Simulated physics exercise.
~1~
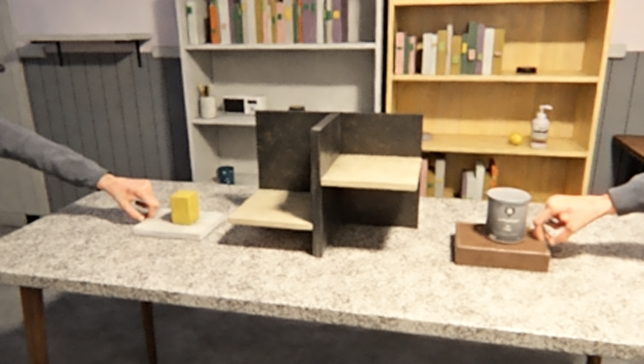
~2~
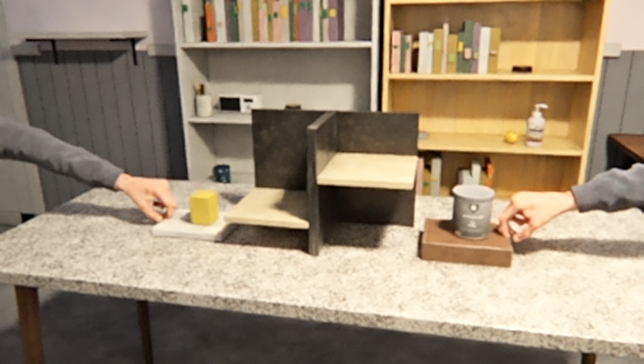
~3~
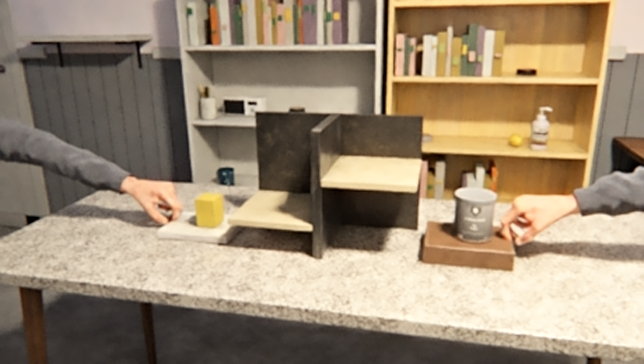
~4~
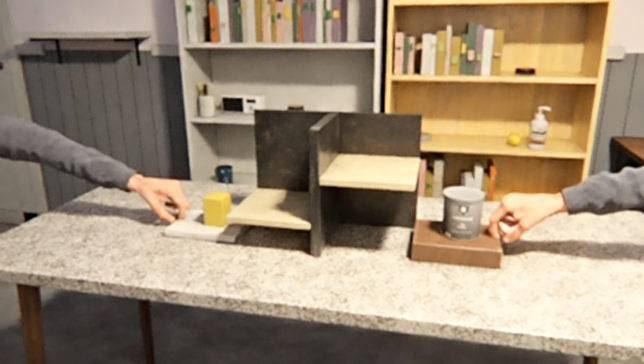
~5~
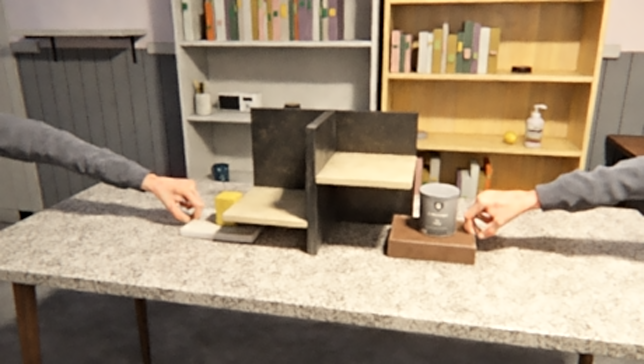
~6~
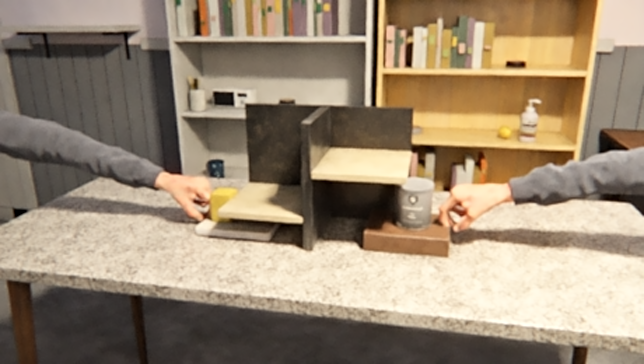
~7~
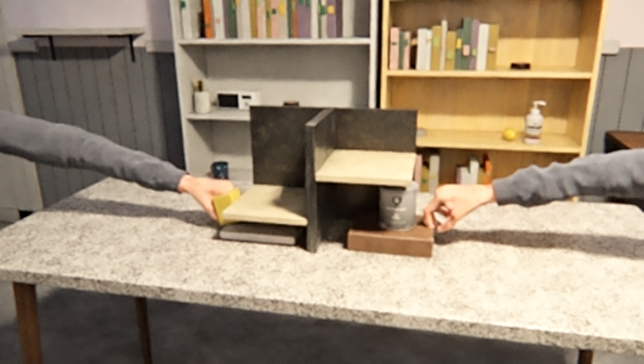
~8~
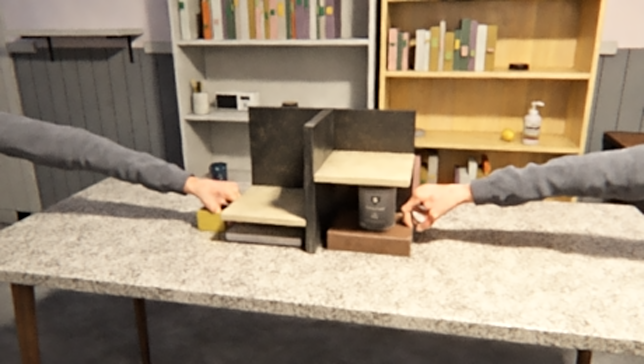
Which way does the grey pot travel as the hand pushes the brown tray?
The grey pot moves to the left, riding on the brown tray until it is under the shelf.
